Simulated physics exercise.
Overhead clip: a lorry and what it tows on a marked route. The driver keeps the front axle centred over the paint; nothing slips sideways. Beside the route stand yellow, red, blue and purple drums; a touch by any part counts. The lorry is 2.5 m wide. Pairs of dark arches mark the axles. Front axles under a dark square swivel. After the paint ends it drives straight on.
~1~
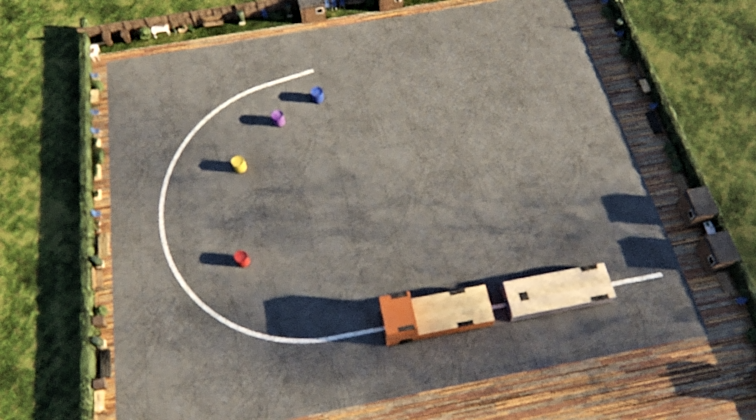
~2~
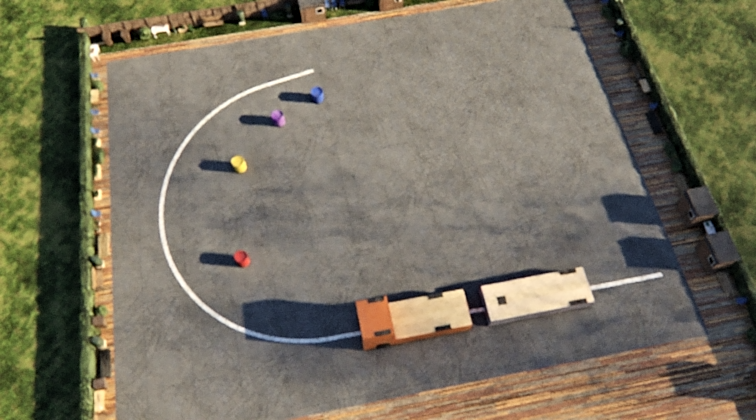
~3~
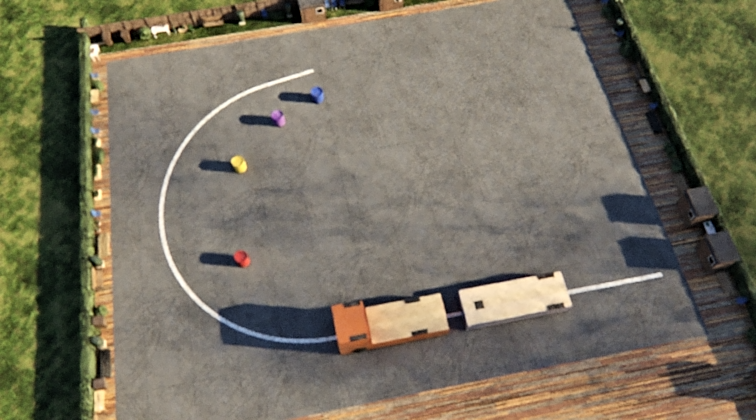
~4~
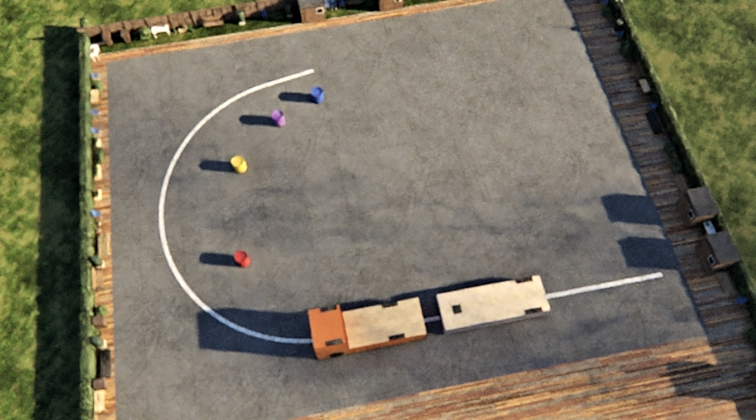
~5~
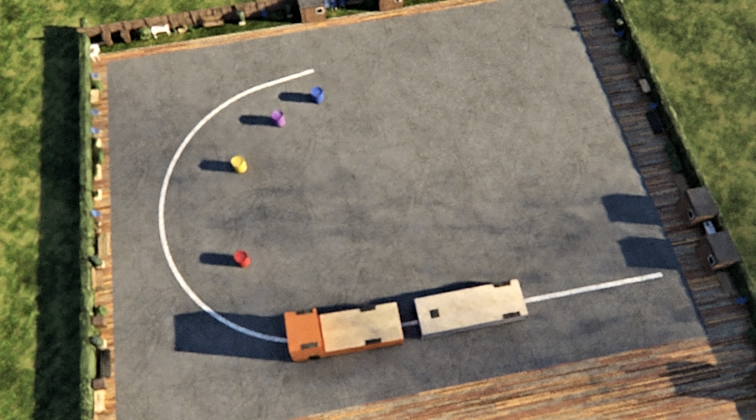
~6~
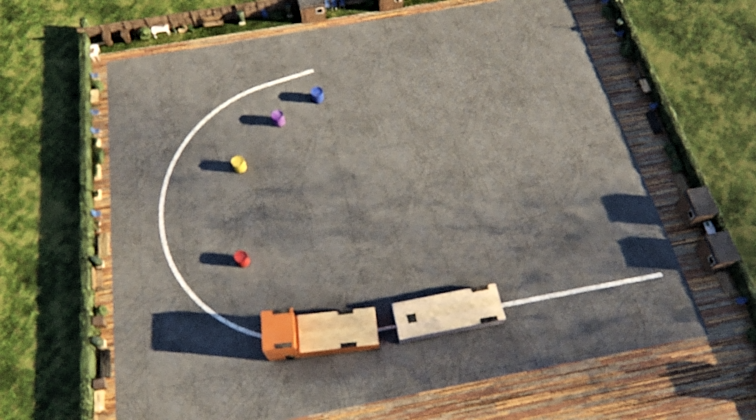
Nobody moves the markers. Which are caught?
The yellow one stays untouched; the red one is missed; the blue one escapes; the purple one is missed.
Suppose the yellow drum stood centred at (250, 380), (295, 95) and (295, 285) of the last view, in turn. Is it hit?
First missed, second hit, third missed.
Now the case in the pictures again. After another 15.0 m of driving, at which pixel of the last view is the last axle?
Around (280, 314).
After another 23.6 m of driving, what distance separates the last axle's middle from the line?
Some 210 cm off it.
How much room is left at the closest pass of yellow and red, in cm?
Yellow 100, red 40.
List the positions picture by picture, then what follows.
Nose (385, 322); last axle (595, 283); still straight; yellow (239, 165), red (242, 259), blue (318, 96), purple (278, 119); 1 trailer, in the first picture.
Nose (362, 327); last axle (573, 287); still straight, in the second picture.
Nose (339, 331); last axle (551, 291); still straight, in the third picture.
Nose (316, 336); last axle (529, 295); still straight, in the fourth picture.
Nose (292, 339); last axle (507, 300); turned 1°, in the fifth picture.
Nose (268, 337); last axle (485, 304); turned 5°; yellow (239, 165), red (242, 259), blue (318, 96), purple (278, 119), in the sixth picture.
21.5 m further on, the last axle is at (215, 275) of the last picture, 200 cm off the line; red has been passed with 40 cm to spare.
35.0 m further on, the last axle is at (207, 146) of the last picture, 230 cm off the line; yellow has been passed with 95 cm to spare.
41.4 m further on, the last axle is at (263, 96) of the last picture, 175 cm off the line; purple has been passed with 35 cm to spare.
45.4 m further on, the last axle is at (307, 73) of the last picture, 90 cm off the line; blue has been passed with 20 cm to spare.
48.2 m further on, the last axle is at (338, 59) of the last picture, 55 cm off the line; 0 of 4 struck in all.
